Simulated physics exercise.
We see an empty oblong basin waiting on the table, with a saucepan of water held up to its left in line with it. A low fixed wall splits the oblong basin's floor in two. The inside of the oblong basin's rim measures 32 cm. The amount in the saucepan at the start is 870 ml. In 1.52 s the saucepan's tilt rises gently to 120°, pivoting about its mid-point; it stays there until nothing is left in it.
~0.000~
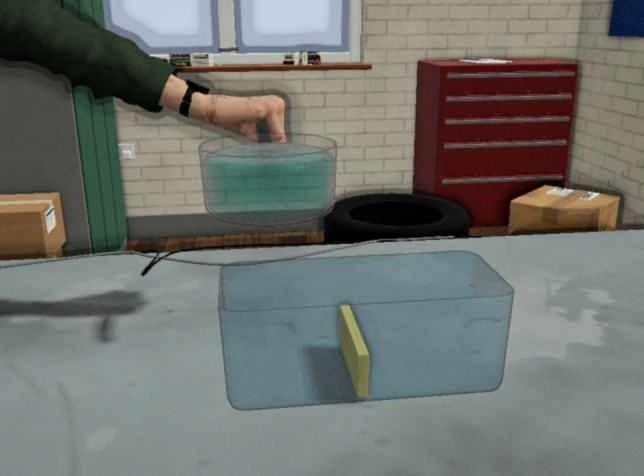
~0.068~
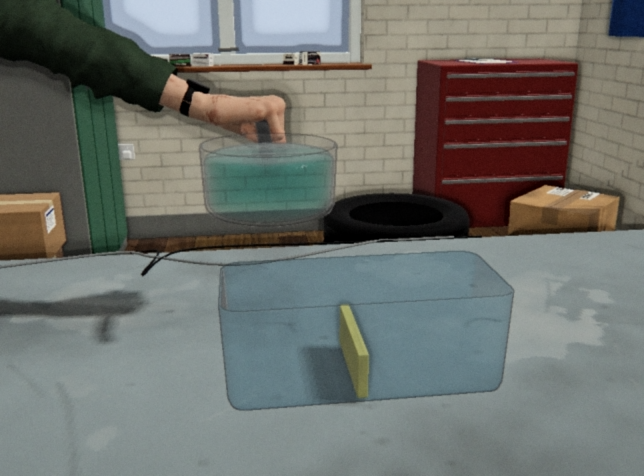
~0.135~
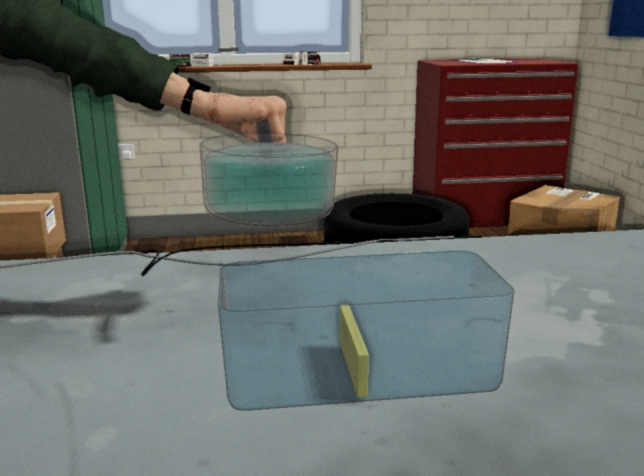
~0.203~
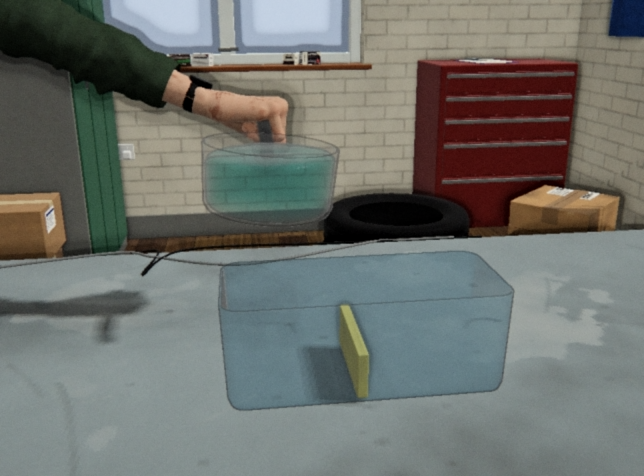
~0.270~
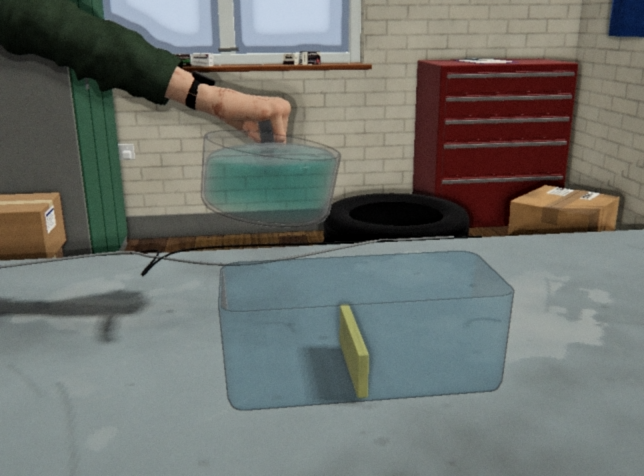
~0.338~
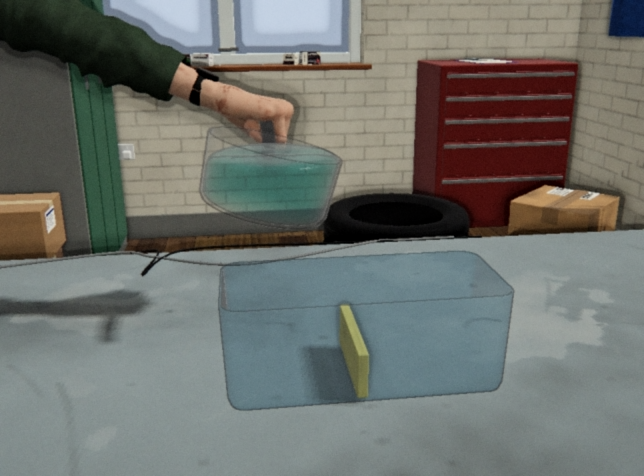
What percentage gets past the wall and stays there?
About 80 per cent.
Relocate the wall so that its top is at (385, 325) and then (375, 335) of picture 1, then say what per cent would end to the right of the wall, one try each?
In turn about 60 and 65 per cent.
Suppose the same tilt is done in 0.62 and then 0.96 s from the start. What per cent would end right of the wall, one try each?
Near 65 in a hundred on the first go and near 75 in a hundred on the second.
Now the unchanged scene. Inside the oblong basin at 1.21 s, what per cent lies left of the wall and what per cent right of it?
Around 12 percent on the left and 80 on the right.
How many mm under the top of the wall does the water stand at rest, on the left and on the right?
Left about 46 mm, while the right is about 22 mm.
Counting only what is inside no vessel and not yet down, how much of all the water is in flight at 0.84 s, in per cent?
I'd say close to 28 per cent.
Then, 0.84 s in, the tilt is 70° and 39 per cent is still to pour, 1 is left of the wall and 31 right of it.
Then, 1.21 s in, the tilt is 108° and 4 per cent is still to pour, 12 is left of the wall and 80 right of it.
Then, 1.60 s in, the tilt is 120° and 0 per cent is still to pour, 19 is left of the wall and 80 right of it.
Then, 2.02 s in, the tilt is 120° and 0 per cent is still to pour, 19 is left of the wall and 80 right of it.
Finally, 19 per cent lies left of the wall, 80 right of it and 0 outside.
